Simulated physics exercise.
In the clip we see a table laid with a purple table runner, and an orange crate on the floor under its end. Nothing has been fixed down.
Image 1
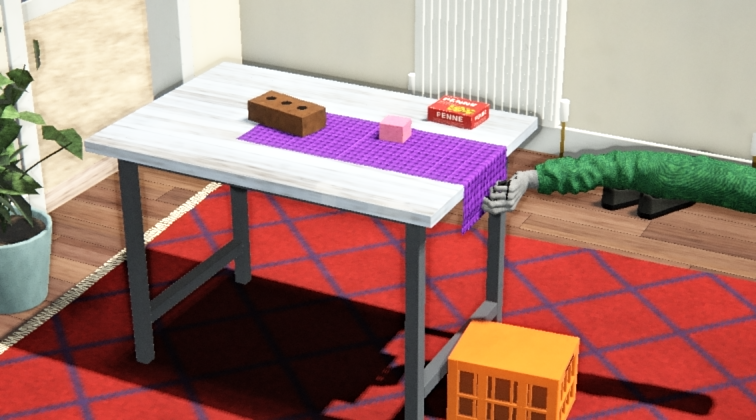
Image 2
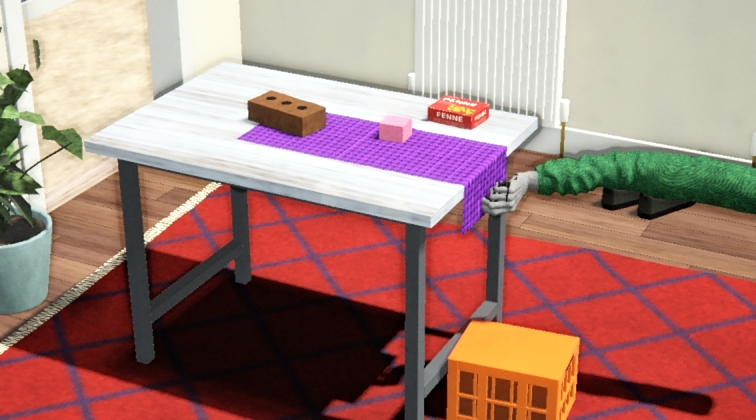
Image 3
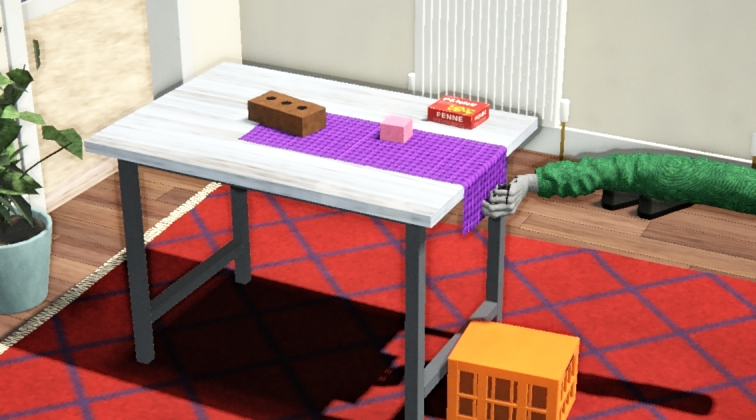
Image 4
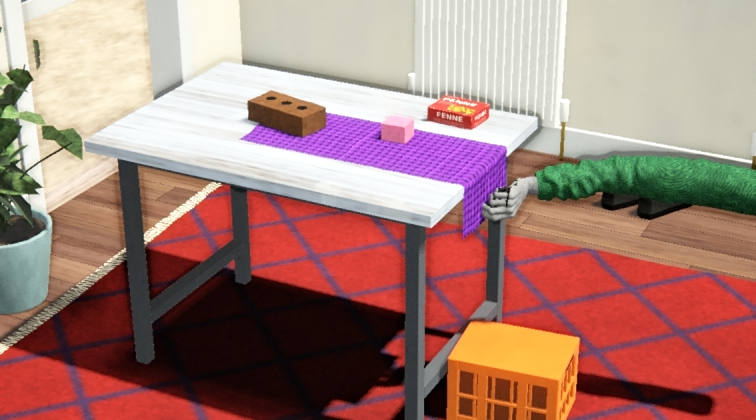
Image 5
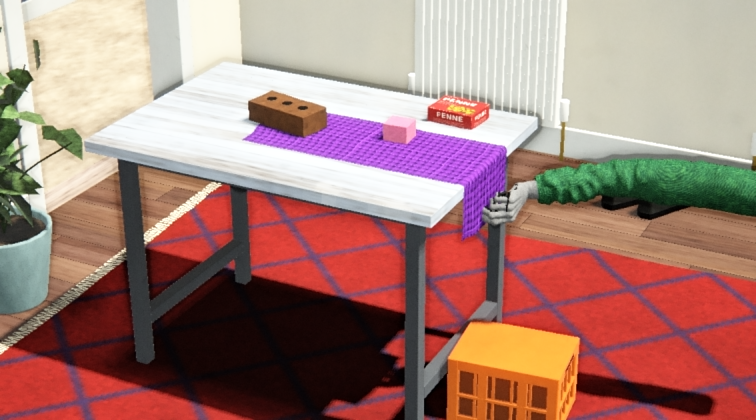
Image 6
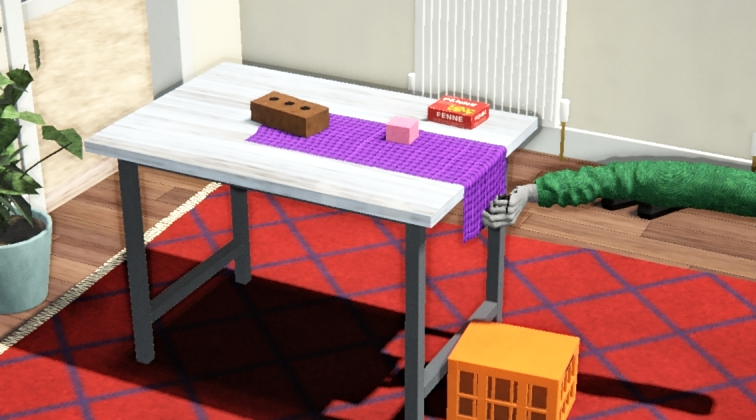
Gloved hand in a green sleeve slowly tugging a purple runner slightly over a table's edge, a pink block shifting with it.
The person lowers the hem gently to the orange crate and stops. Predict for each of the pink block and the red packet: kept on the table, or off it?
Prediction: The pink block off, the red packet kept on.
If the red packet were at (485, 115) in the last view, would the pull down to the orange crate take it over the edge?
So it survives up top.
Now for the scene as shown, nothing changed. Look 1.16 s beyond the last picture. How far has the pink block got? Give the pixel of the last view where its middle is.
Roughly at (463, 142).
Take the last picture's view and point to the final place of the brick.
Middle at (410, 138).
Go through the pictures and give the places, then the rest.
Table runner end (462, 235); pink block (395, 120); red packet (458, 105); brick (286, 103); top of the crate (524, 362), in the first picture.
Table runner end (461, 235), far hem (236, 140); red packet (458, 105); red packet stands beside the cloth, in the second picture.
Table runner end (463, 237); pink block (396, 121), in the third picture.
Table runner end (463, 239), far hem (239, 140); red packet (458, 105), in the fourth picture.
Table runner end (461, 241); pink block (399, 121), in the fifth picture.
Table runner end (462, 245), far hem (244, 141); pink block (402, 121); red packet (458, 105); top of the crate (524, 362), in the sixth picture.
Then, 1.16 s on from there, hem going down; block carried along near (463, 142); packet in place.
Then, 2.48 s on from there, hem on the crate; block down below near (550, 308); packet in place.
In the end, hem on the crate; block down below near (550, 308); packet in place. The pink block falls off and the red packet remains up there.
